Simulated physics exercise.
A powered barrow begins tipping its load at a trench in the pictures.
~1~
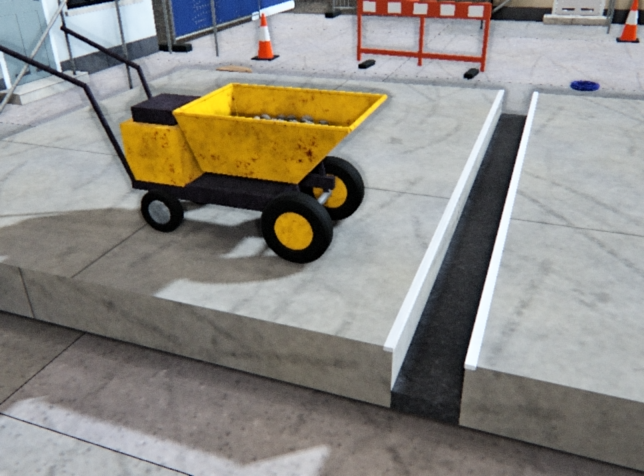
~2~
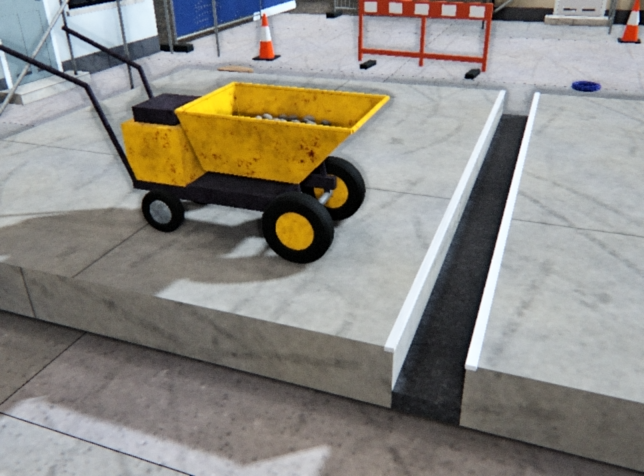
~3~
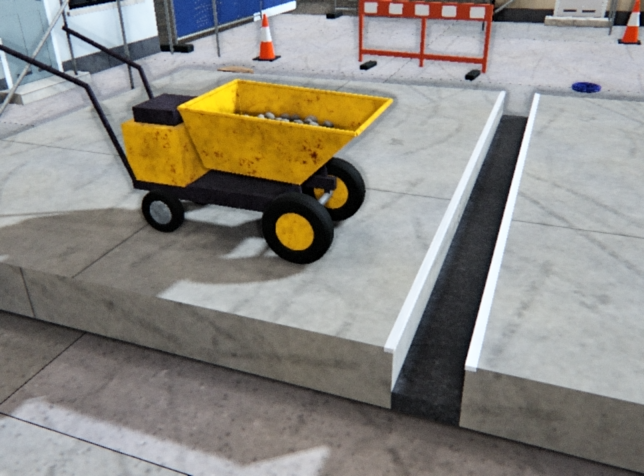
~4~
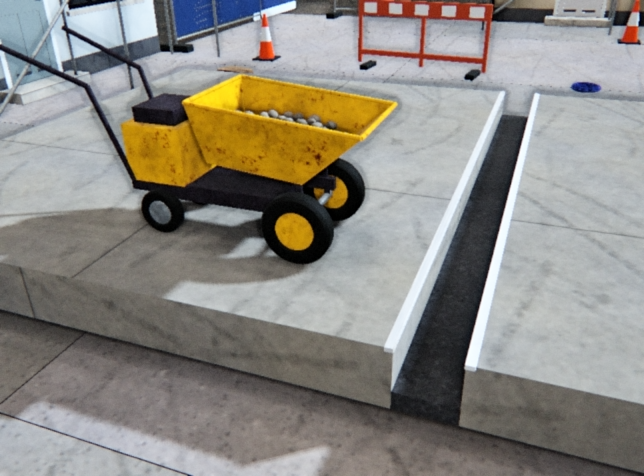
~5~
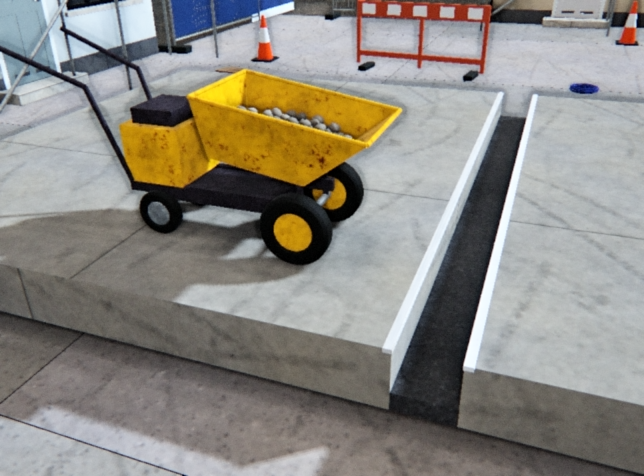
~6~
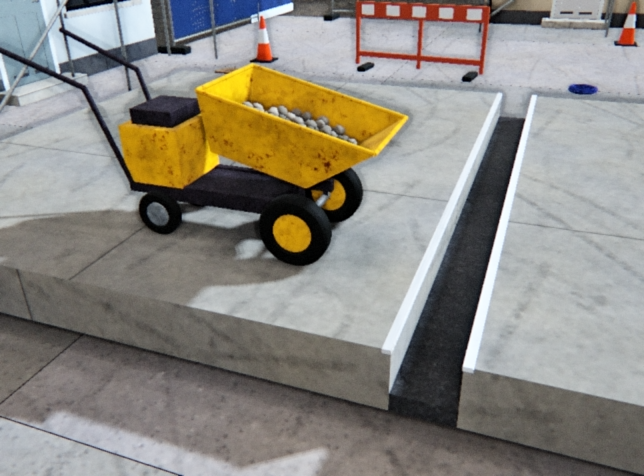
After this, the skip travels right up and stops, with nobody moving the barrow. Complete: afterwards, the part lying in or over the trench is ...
... the majority.
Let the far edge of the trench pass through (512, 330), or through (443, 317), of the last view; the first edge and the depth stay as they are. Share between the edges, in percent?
The first try comes to close to 90 per cent, the next to 50 per cent.
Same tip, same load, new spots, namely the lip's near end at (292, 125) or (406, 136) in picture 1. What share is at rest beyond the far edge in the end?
First place: Around 0 per cent. Second place: Around 50 per cent.
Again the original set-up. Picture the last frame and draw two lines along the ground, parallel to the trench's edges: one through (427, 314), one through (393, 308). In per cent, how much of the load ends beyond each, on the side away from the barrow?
About 60 % and 90 %.
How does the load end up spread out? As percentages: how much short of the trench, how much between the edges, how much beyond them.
Split - short: 0 percent, between: 85 percent, beyond: 0 percent.
Shortly afterwards, skip tipped steeply; the whole lot in the skip.
Next, skip tipped right over; near two thirds in the skip; near a third in or heaped over the trench.
Some moments later, skip tipped right over; a little in the skip; the bulk in or heaped over the trench.
In the end, skip tipped right over; a little in the skip; the bulk in or heaped over the trench; none at all beyond it.
